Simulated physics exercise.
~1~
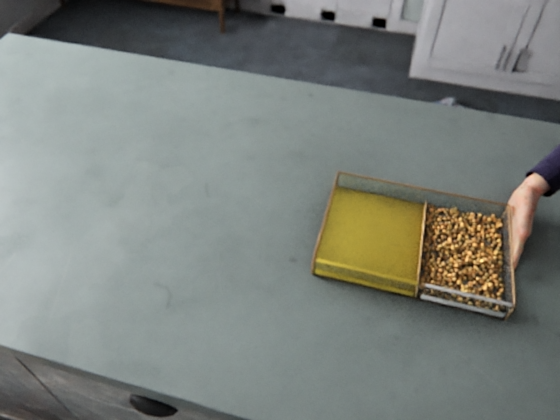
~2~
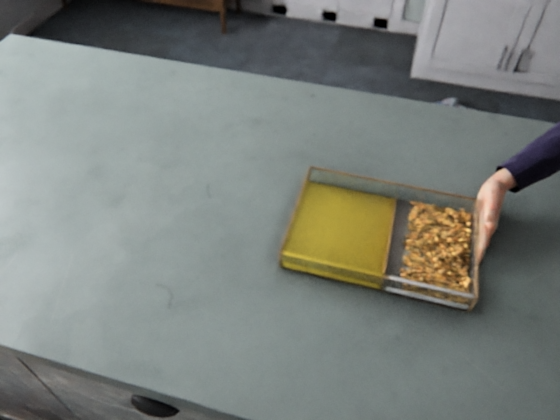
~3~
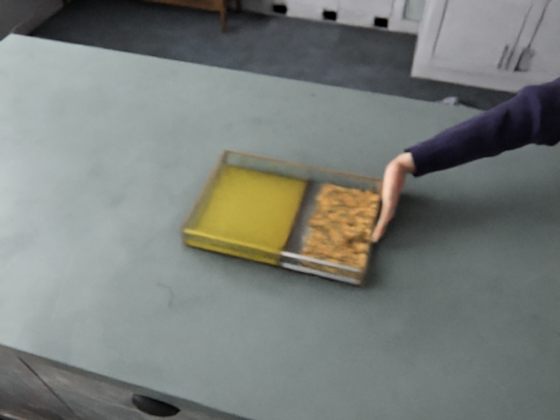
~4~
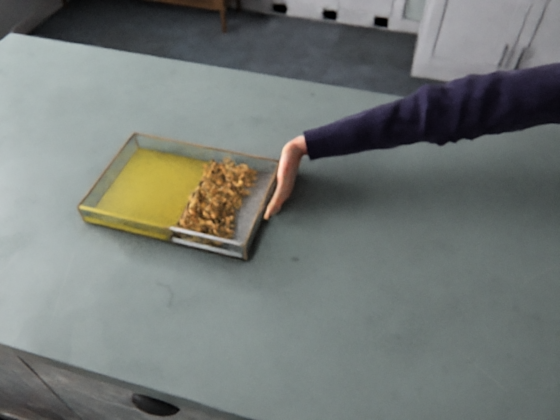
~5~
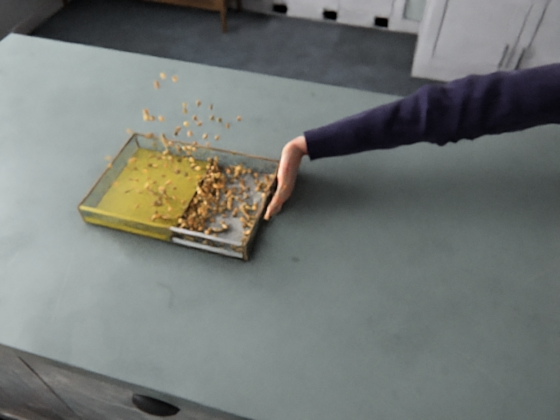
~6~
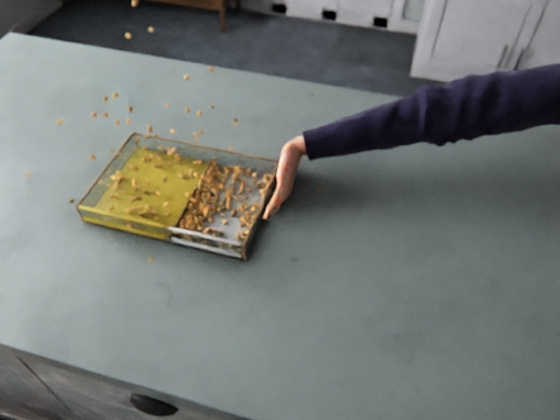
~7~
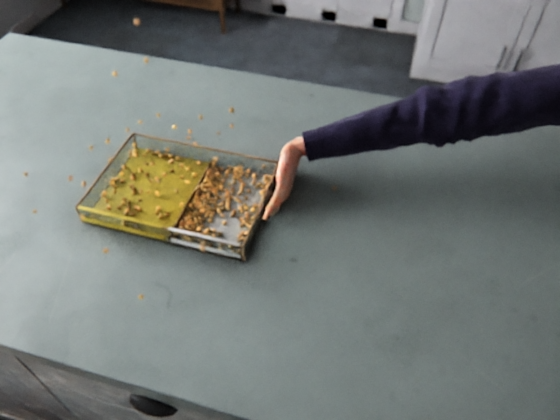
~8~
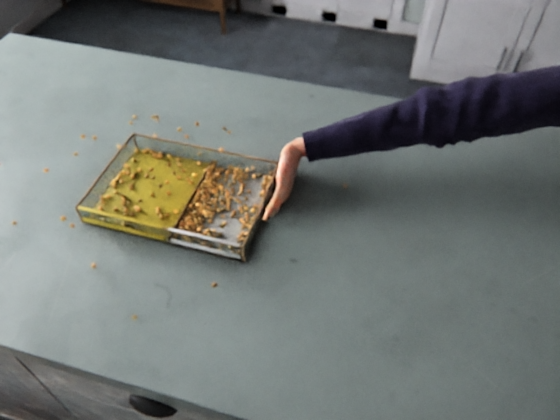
To begin with, a clear-sided tray rests on a grey-green tabletop, its yellow compartment empty and its right-hand, pale-floored one filled with small golden-brown dried chickpeas, a hand at its right end. The hand pushes the tray left, faster and faster, and the chickpeas bunch against the right side of their compartment. As the tray brakes, they surge left against the divider. Once it stops, many leap up and scatter over the yellow side and beyond the rim. Finally, most lie in the pale compartment, many dot the yellow one, and a few are strewn outside.
